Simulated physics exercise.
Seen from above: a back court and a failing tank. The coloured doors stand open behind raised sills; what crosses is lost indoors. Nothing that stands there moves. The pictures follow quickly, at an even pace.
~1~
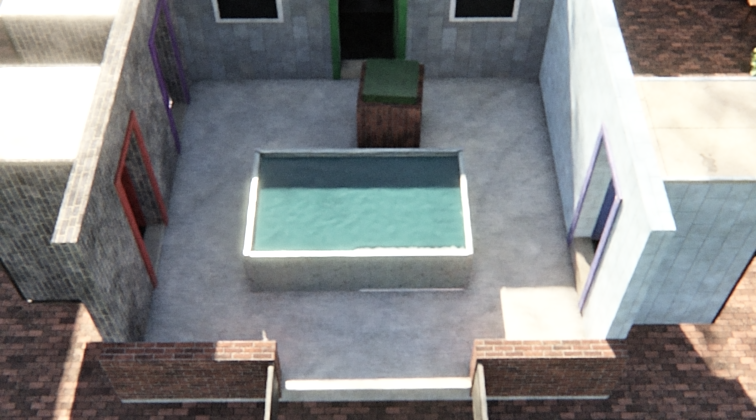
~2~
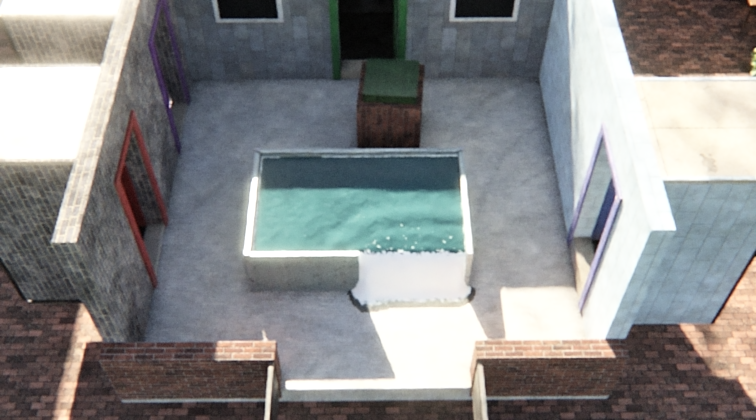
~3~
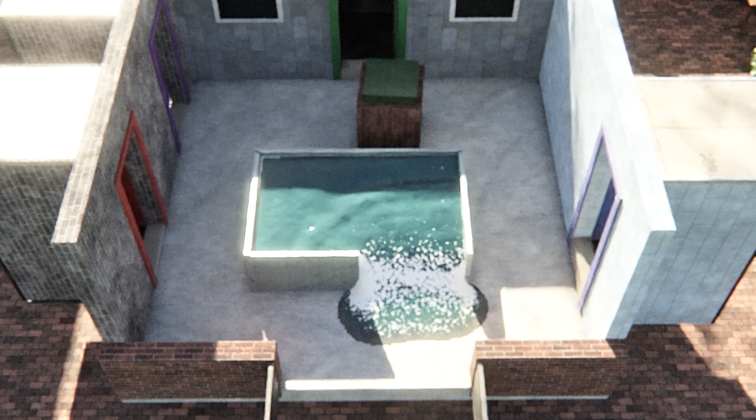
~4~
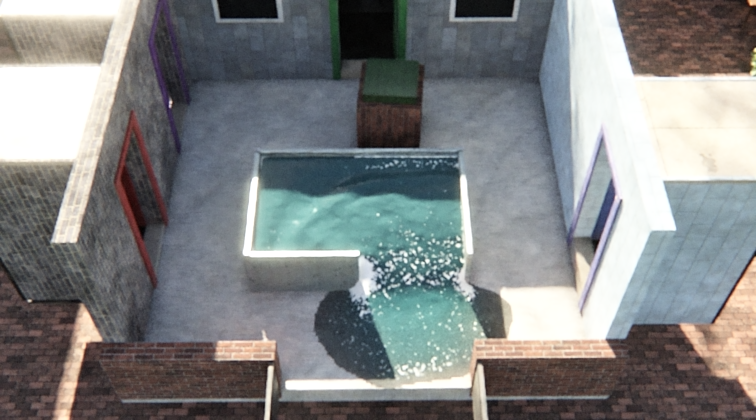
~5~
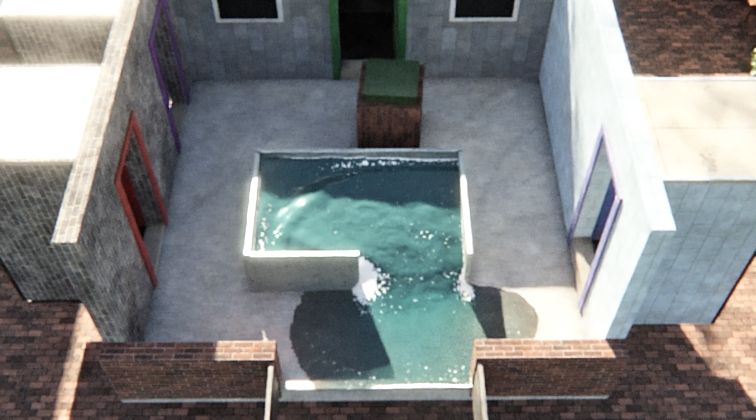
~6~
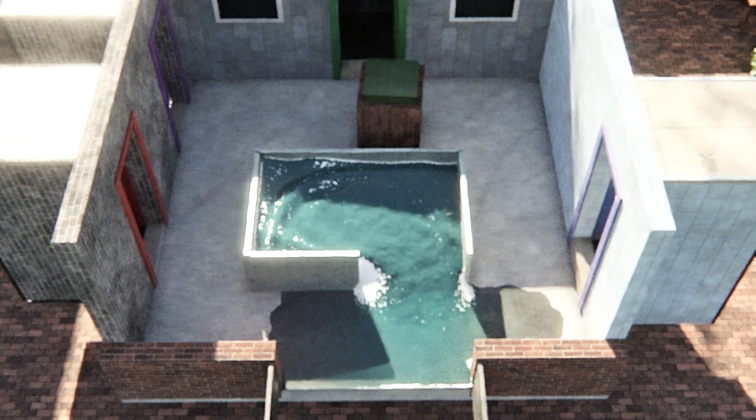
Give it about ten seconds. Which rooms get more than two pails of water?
The red door admits no more than that; the purple door admits no more than that; the green door admits no more than that; the blue door admits no more than that.
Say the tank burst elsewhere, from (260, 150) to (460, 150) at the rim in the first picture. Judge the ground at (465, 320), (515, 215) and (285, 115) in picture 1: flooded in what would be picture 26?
In turn: Free of water, under water, wet.
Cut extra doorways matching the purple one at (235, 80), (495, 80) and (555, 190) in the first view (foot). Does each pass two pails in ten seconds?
In that order: Is under, passes that mark, stays under.
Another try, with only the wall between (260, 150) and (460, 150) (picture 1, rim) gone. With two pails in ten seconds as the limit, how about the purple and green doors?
One by one: Purple takes more; green is over.
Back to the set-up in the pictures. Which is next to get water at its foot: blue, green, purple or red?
First comes the blue one.
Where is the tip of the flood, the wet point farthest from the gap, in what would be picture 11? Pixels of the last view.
I would point to (184, 372).
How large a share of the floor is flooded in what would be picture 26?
I make it 45 per cent.
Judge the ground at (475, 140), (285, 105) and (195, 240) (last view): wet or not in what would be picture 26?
One after the other: Awash, no water, no water.
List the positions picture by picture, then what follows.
The water tank at (359, 203) is whole and still, in the first picture.
The front is at (467, 298), out from the gap at (412, 276), in the second picture.
Water pours out at (412, 277) and has run to (356, 331), in the third picture.
Water pours out at (412, 278) and has run to a hidden place, in the fourth picture.
The front is at a hidden place, out from the gap at (412, 278), in the fifth picture.
The front is at a hidden place, out from the gap at (412, 278), in the sixth picture.
A moment on, water covers 15 % of the floor; the red door not reached, the purple door not reached, the green door not reached, the blue door not reached.
Next, water covers 25 % of the floor; the red door not reached, the purple door not reached, the green door not reached, the blue door wet at the sill, nothing in.
Then, water covers 45 % of the floor; the red door not reached, the purple door not reached, the green door not reached, the blue door wet at the sill, nothing in.
Later, water covers 55 % of the floor; the red door not reached, the purple door not reached, the green door wet at the sill, nothing in, the blue door wet at the sill, nothing in.
In the end, water covers 75 % of the floor; the red door wet at the sill, nothing in, the purple door under two buckets in, the green door wet at the sill, nothing in, the blue door wet at the sill, nothing in.
